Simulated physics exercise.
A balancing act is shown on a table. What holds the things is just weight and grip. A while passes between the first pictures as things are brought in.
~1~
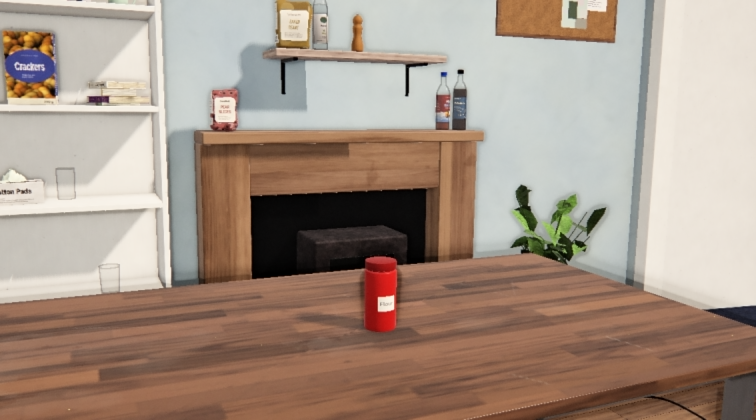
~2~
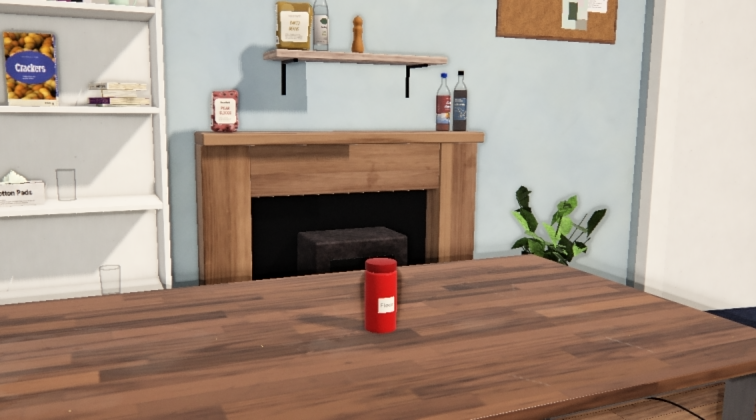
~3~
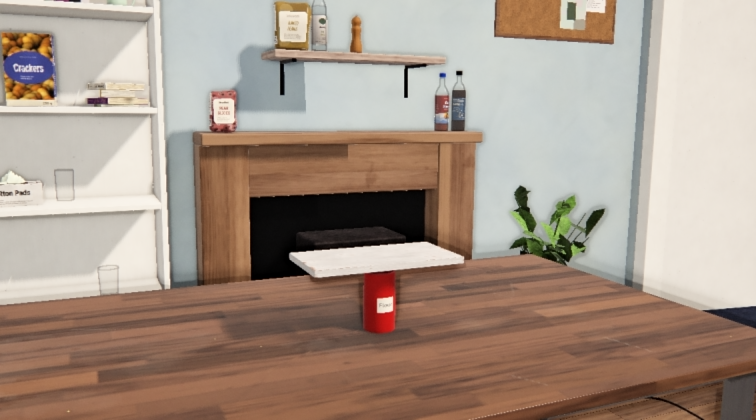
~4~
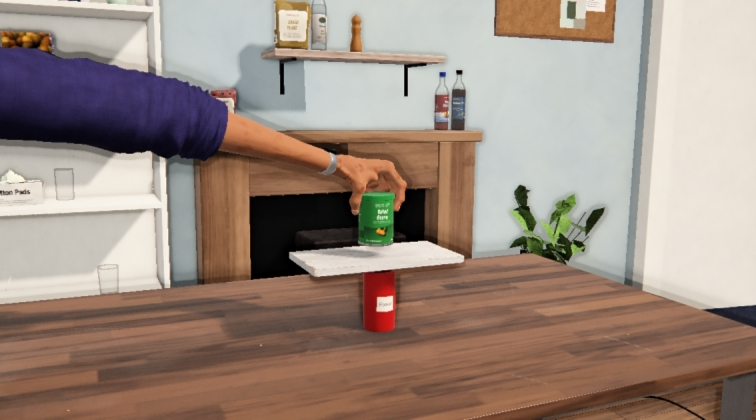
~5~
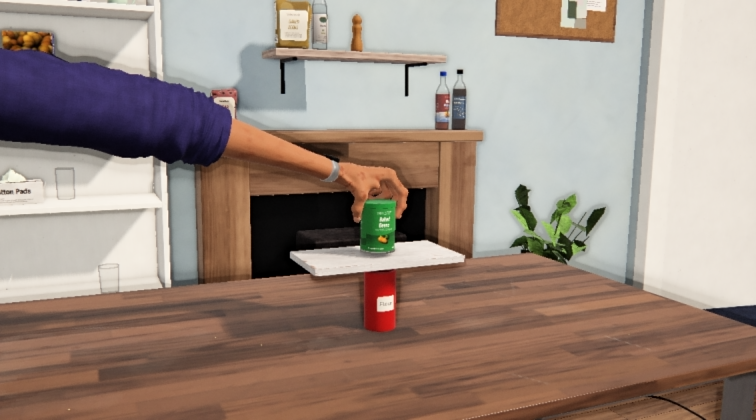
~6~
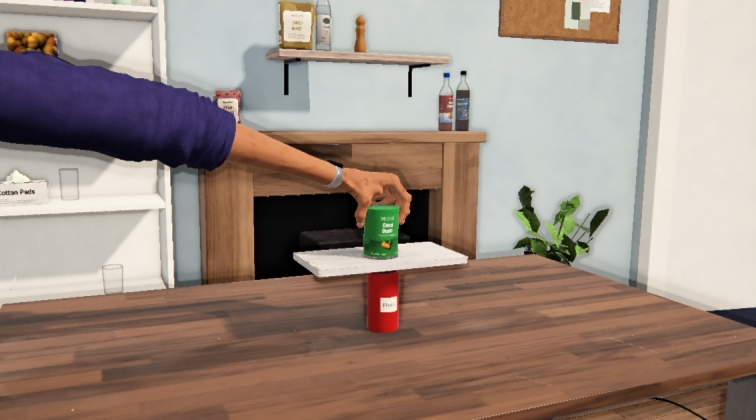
On a wooden table in a room with a fireplace, a red container stands alone, then a white board appears balanced across its top. An arm in a dark blue sleeve lowers a green tin onto the board, still gripping it.
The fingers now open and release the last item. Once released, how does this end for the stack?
Stable.
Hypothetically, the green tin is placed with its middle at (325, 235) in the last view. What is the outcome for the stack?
Outcome: Collapse.
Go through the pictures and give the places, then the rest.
In the first frame, the last thing is not in view yet.
In the second frame, the last thing is not in view yet.
In the third frame, the last thing is not in view yet; white board (376, 258).
The fourth frame shows on its way; green tin (376, 219); white board (376, 257).
The fifth frame shows on its way; green tin (378, 226); white board (377, 257).
The sixth frame shows set down, still held; green tin (381, 232); white board (380, 258).
Then, 0.20 s past the last view, nothing moves.
Then, 0.50 s past the last view, green tin resting near (381, 232).
Finally, all 3 still in place. Final places as the last picture's camera would see them, green tin near (381, 232). The stack keeps its balance.
